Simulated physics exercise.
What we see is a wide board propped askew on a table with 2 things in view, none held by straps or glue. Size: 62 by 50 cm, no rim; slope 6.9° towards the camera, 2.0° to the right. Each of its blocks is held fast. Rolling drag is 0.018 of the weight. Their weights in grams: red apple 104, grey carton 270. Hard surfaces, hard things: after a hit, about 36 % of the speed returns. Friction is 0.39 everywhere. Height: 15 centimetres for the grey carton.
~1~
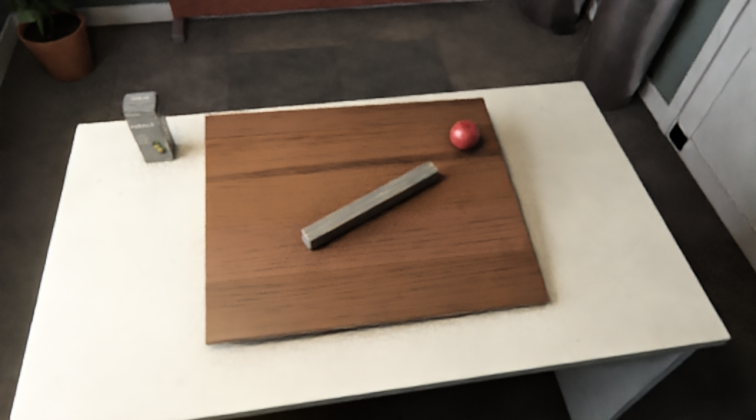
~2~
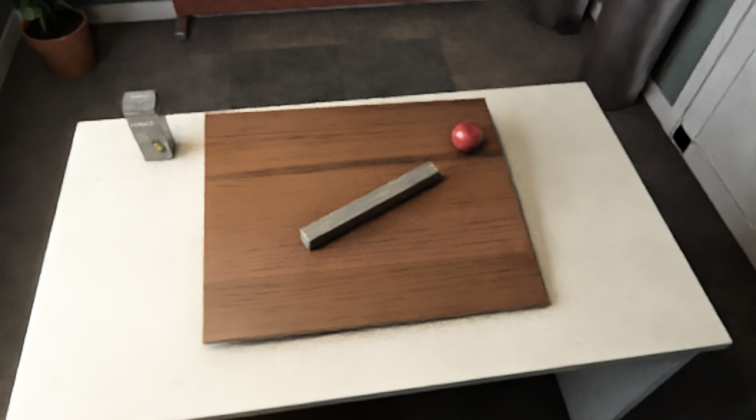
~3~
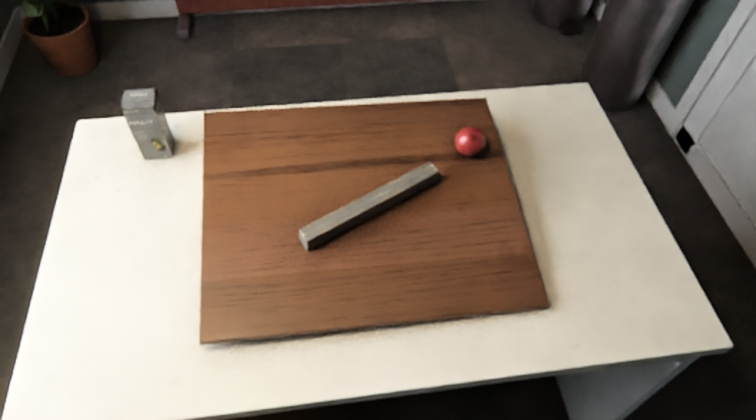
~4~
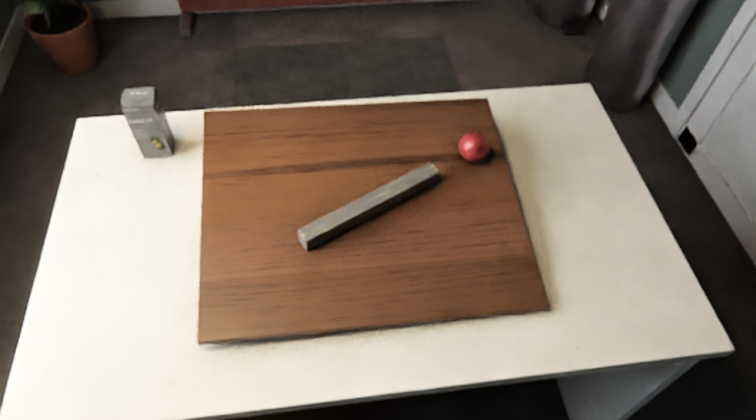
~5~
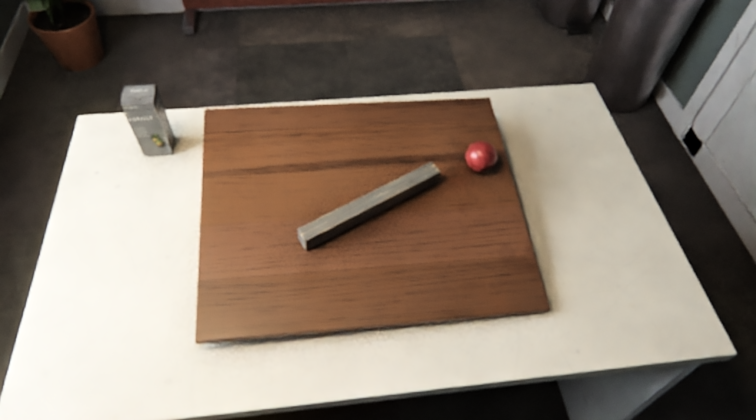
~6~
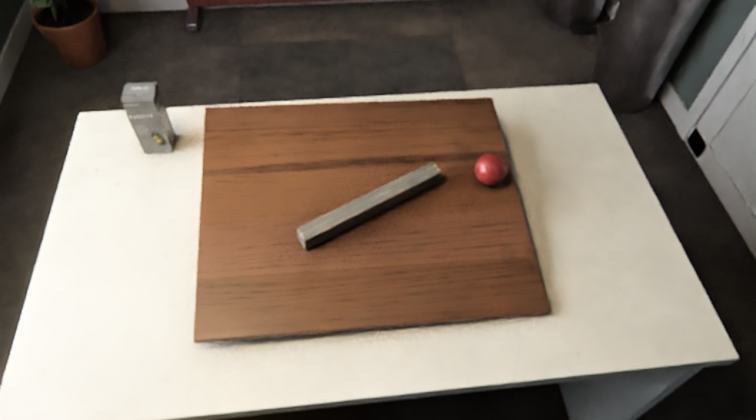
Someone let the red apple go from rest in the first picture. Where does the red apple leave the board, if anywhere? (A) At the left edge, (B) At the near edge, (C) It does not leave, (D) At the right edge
At the right edge (D).
Then, 0.40 s after the last picture, 9 cm of board to the near edge; red apple near (544, 258).
Then, 0.70 s after the last picture, it has gone over the right edge; red apple near (623, 362).
By the end, it has gone over the right edge; grey carton in place, give or take 8 cm.
